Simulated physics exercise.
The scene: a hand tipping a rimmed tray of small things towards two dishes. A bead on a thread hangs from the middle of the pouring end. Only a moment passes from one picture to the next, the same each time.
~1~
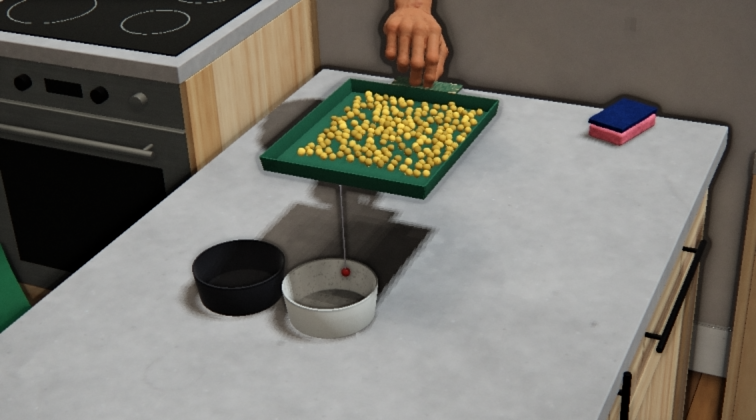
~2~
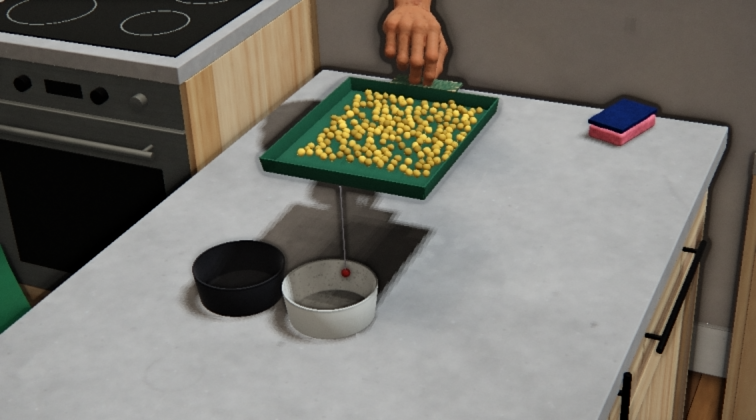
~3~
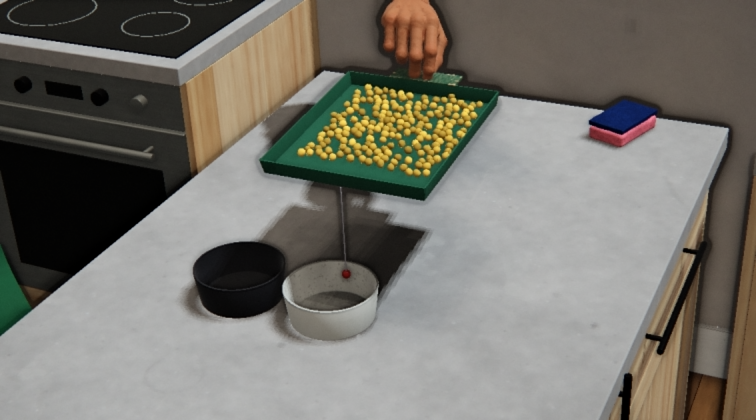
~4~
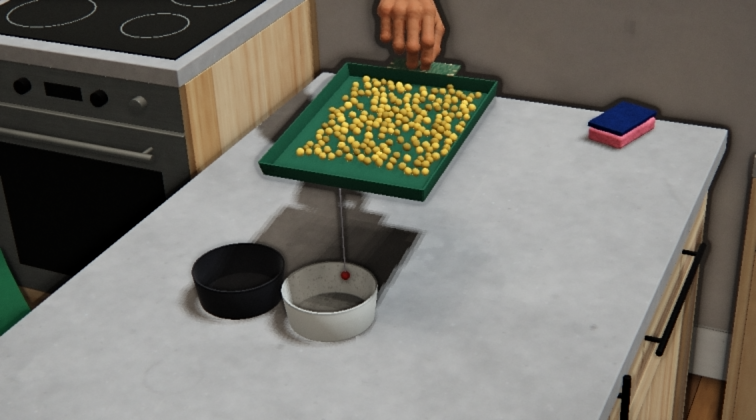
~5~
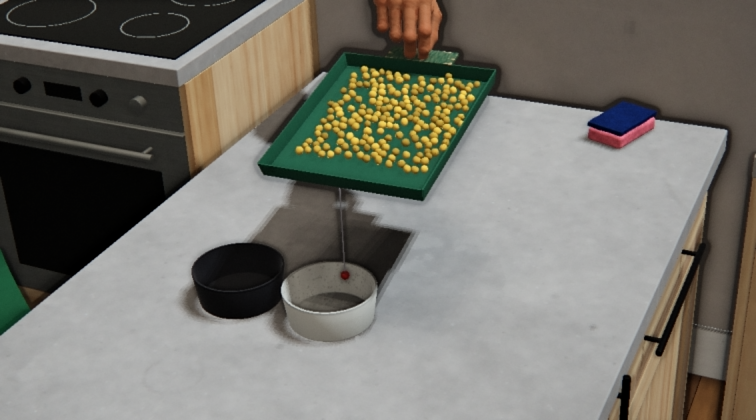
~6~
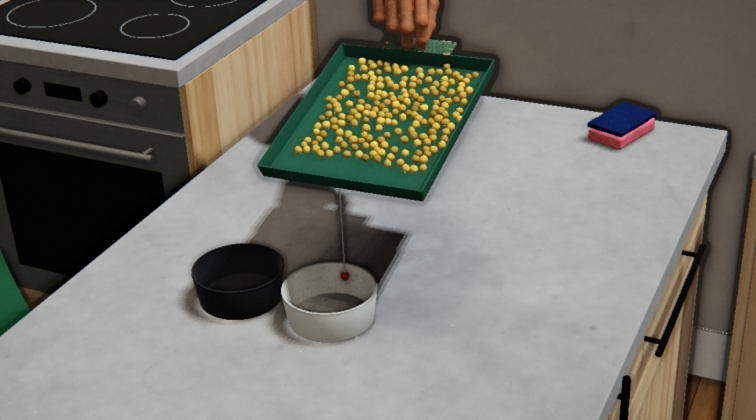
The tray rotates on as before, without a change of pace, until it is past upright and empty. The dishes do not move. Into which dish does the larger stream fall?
It favours the right-hand dish.
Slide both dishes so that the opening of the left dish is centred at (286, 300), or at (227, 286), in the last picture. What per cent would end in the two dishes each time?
First some 90, then 70 per cent.
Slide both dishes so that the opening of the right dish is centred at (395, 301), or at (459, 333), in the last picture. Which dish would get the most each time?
First left, then the left-hand dish.
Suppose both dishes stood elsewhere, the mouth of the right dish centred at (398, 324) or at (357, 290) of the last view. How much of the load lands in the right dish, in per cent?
In turn 20 and 20 in a hundred.
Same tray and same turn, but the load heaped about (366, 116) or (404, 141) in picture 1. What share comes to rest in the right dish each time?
In turn 30 and 30 in a hundred.
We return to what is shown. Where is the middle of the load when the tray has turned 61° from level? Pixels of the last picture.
At about (336, 160).
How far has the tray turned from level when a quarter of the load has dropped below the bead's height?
At about 110°.
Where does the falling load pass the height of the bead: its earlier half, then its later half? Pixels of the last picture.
The first part at (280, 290); the rest at (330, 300).
Soon, tray tipped steeply; nearly all on the tray; a stray few outside both; a small part in the air.
A while on, tray tipped past a quarter turn; most on the tray; a stray few in the right dish; a small part outside both; a small part in the air.
Towards the end, tray tipped past a quarter turn; about a quarter in the right dish; a small part in the left dish; about two thirds outside both.
Finally, tray tipped past a quarter turn; about a quarter in the right dish; a small part in the left dish; about two thirds outside both.
